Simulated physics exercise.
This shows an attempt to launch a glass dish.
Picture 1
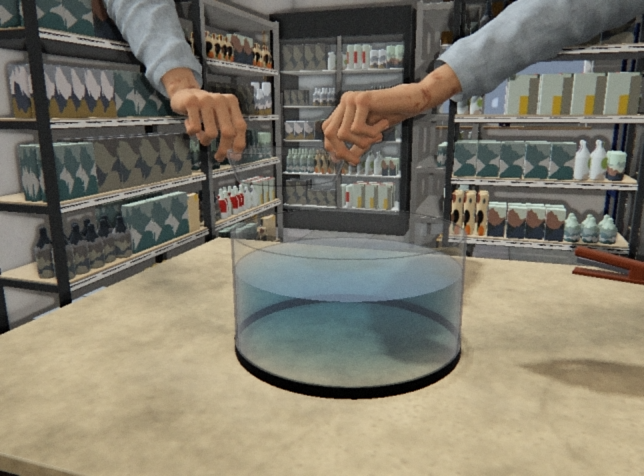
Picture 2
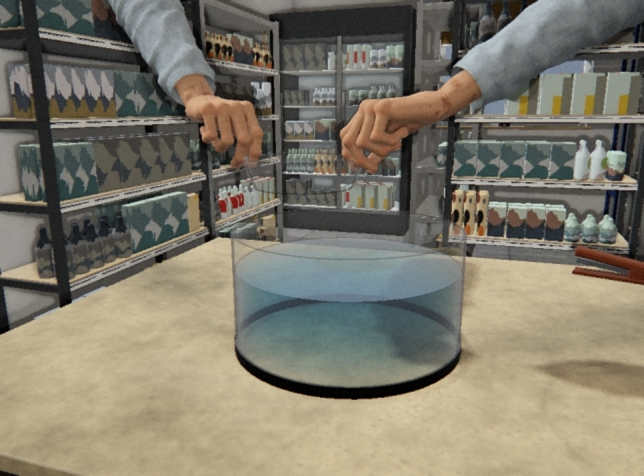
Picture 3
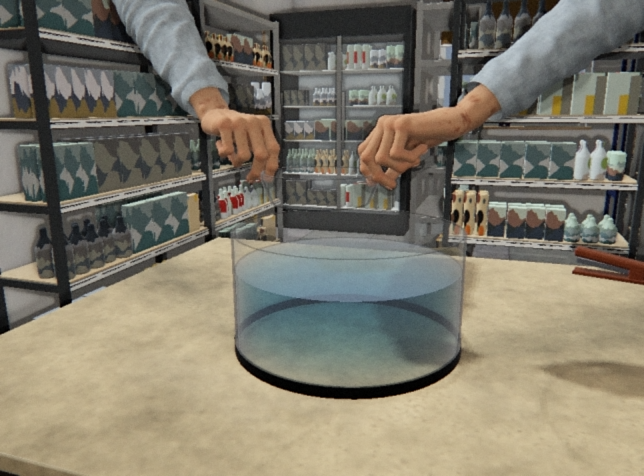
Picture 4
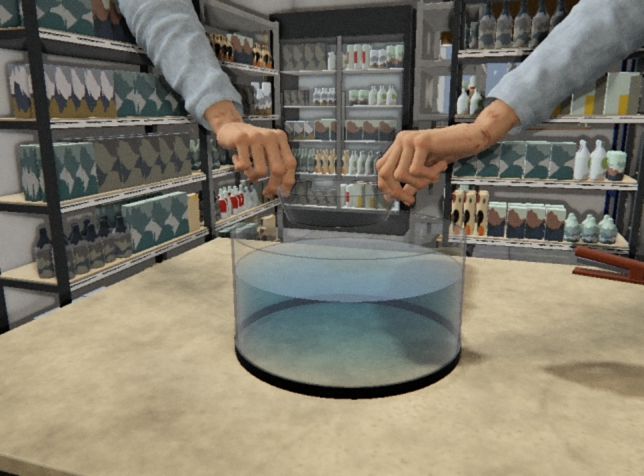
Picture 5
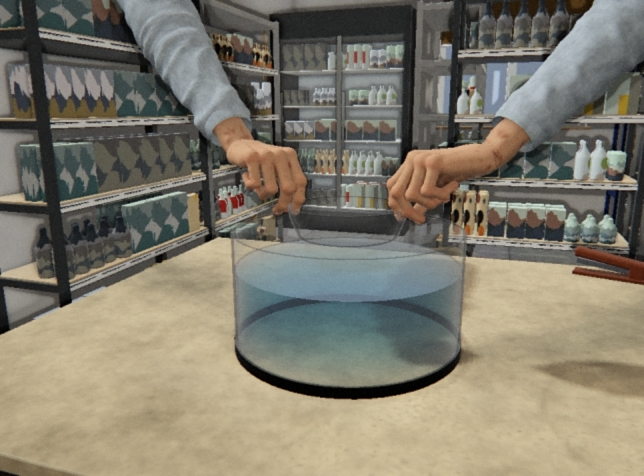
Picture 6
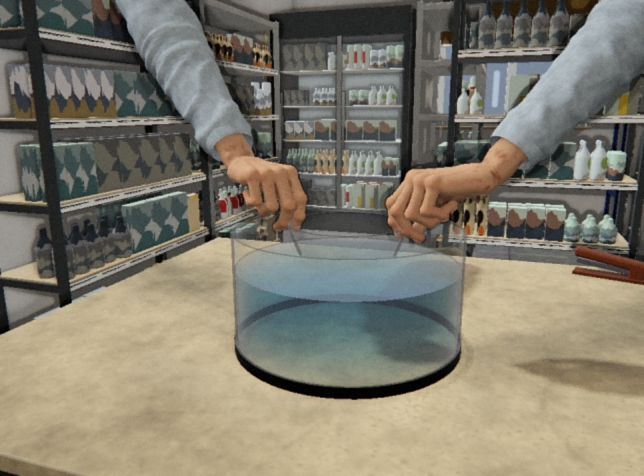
We see two hands above a round, clear basin of bluish water on a table, with stocked shelves behind. The hands move apart and lower toward the basin, holding a faint, transparent object between them near its rim.
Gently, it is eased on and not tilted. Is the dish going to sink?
Stays on top.
A moment on, the dish dips into the water.
Further on, it bobs and steadies.
When it is over, the dish floats with about half of its side showing.
